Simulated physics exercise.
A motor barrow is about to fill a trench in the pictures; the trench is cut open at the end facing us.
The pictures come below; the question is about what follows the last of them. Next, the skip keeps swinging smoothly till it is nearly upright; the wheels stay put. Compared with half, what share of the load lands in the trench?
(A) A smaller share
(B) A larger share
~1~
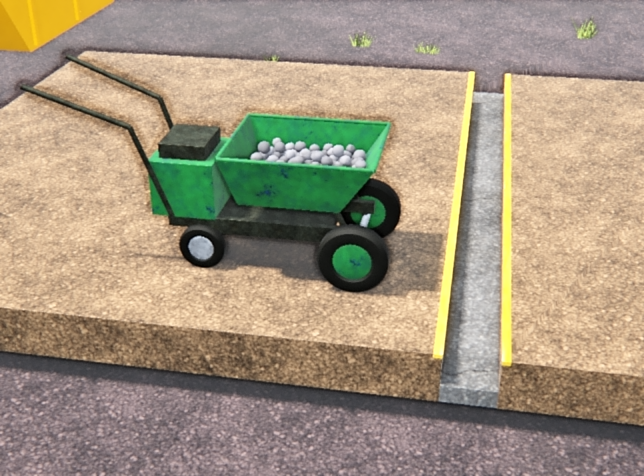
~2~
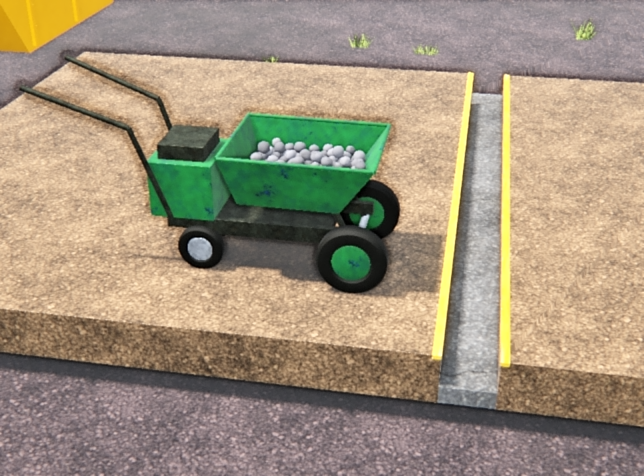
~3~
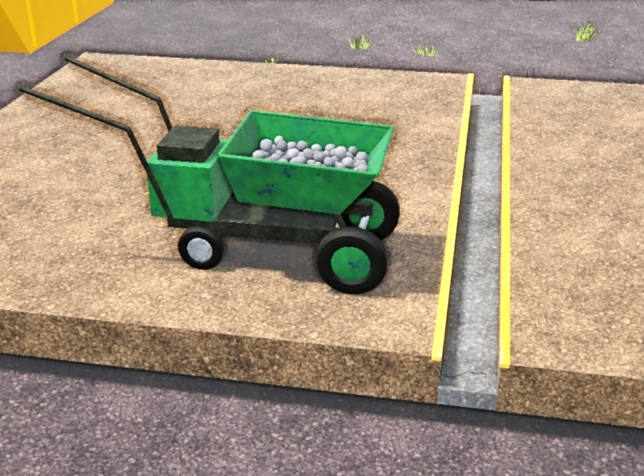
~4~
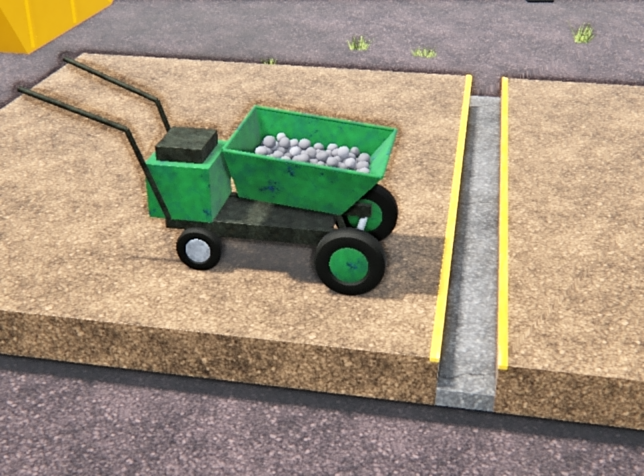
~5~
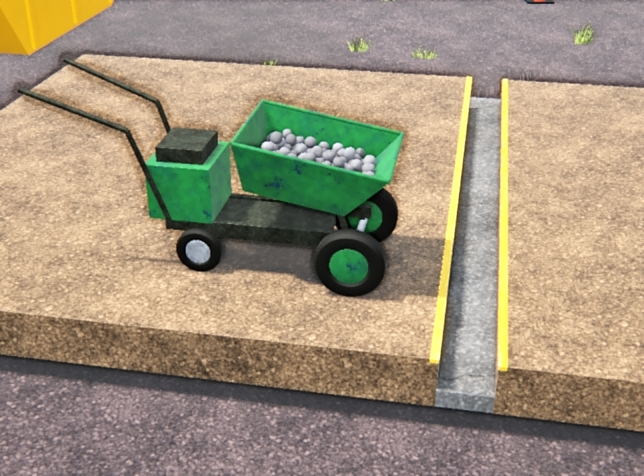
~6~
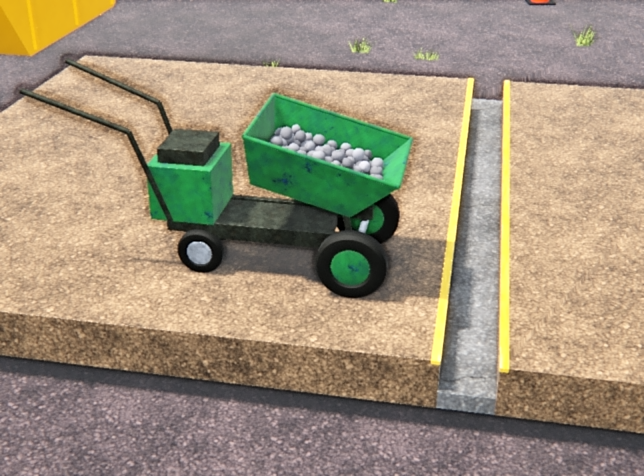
A larger share (B).
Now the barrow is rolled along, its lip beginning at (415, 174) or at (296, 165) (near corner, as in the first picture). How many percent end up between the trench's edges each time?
First spot: 30 %, second spot: 20 %.
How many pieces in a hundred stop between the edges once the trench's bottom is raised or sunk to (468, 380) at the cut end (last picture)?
It would be close to 70 percent.
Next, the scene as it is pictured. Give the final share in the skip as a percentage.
It is some 0 percent.
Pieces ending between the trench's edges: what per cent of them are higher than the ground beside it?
Share: Around 5 %.
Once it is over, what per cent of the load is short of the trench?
0 %.
Shortly afterwards, skip tipped steeply; the whole lot in the skip.
Next, skip tipped right over; all but a few in the skip; only a few in or heaped over the trench; only a few falling.
Some moments later, skip tipped right over; near a quarter in the skip; near two thirds in or heaped over the trench; a little beyond it.
In the end, skip tipped right over; the bulk in or heaped over the trench; a little beyond it.
